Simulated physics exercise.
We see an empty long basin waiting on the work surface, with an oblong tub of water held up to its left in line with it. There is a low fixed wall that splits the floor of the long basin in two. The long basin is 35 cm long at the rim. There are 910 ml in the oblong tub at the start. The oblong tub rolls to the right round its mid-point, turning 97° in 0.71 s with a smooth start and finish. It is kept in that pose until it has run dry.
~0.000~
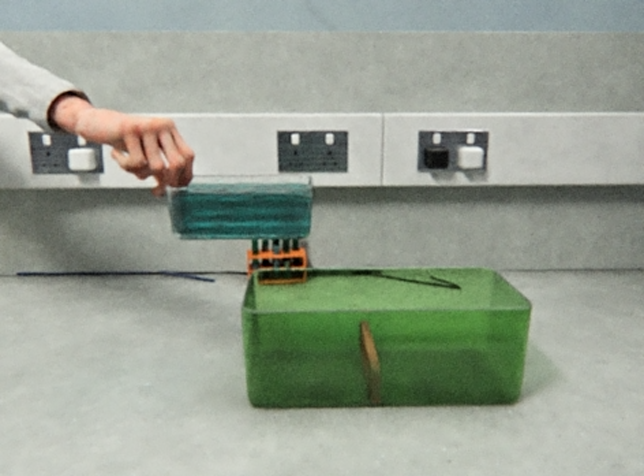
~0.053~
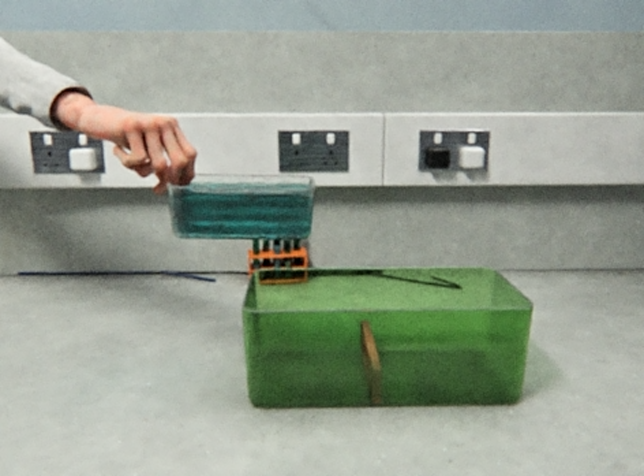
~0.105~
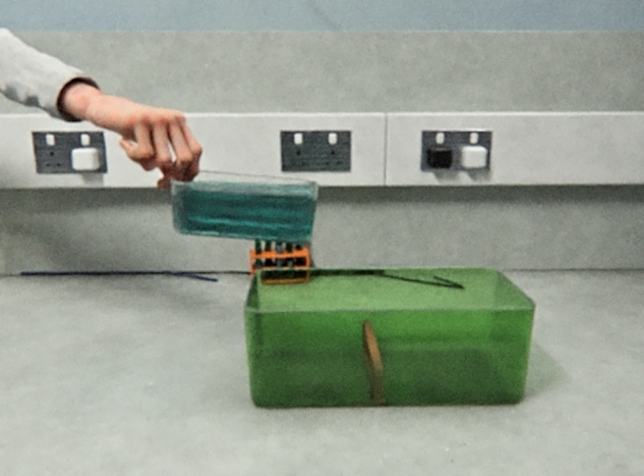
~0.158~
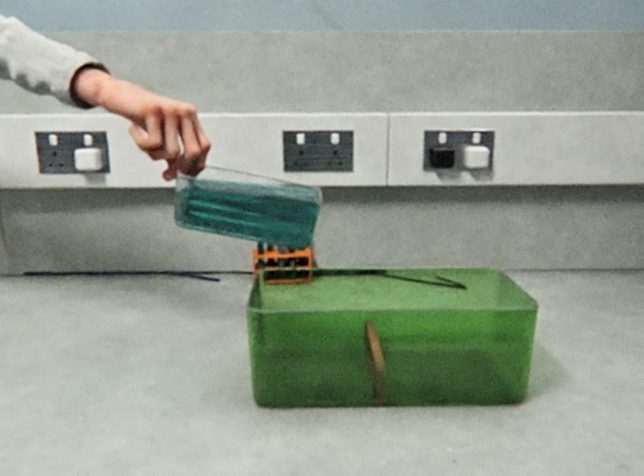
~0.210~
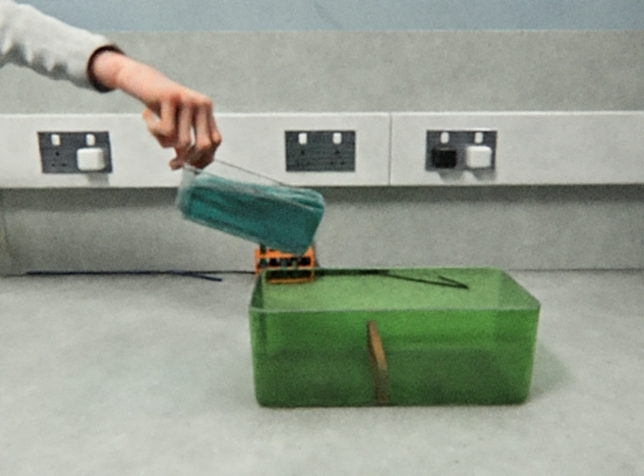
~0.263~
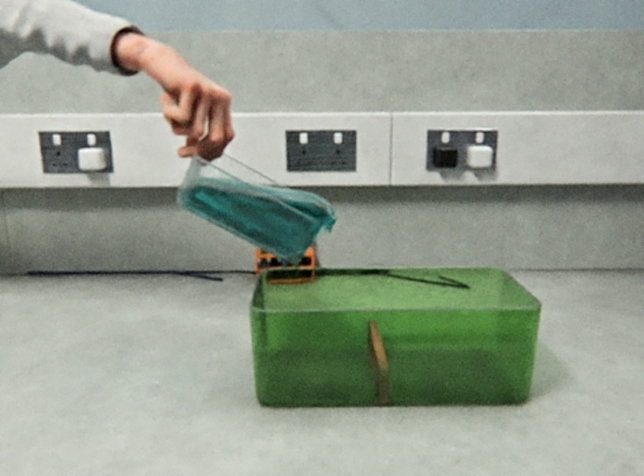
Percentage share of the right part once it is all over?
28 per cent.
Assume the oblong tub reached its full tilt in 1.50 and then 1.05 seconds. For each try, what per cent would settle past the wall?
In order, 50 and 45 per cent.
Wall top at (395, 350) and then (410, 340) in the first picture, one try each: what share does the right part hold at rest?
The first gives near 20 per cent and the second near 5 per cent.
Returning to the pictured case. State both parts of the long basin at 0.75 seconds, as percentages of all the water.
Lab note: Left near 66, right near 26.
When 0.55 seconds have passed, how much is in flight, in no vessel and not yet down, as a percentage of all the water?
Estimate: Some 28 % of the total.
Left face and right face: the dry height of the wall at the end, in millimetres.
Left roughly 22 mm; right roughly 38 mm.
After 0.55 s the tilt is 85° and 13 per cent is still to pour, 40 is left of the wall and 19 right of it.
After 0.75 s the tilt is 97° and 3 per cent is still to pour, 67 is left of the wall and 27 right of it.
After 0.97 s the tilt is 97° and 0 per cent is still to pour, 67 is left of the wall and 28 right of it.
After 1.21 s the tilt is 97° and 0 per cent is still to pour, 68 is left of the wall and 28 right of it.
In the end 68 per cent lies left of the wall, 28 right of it and 4 outside.
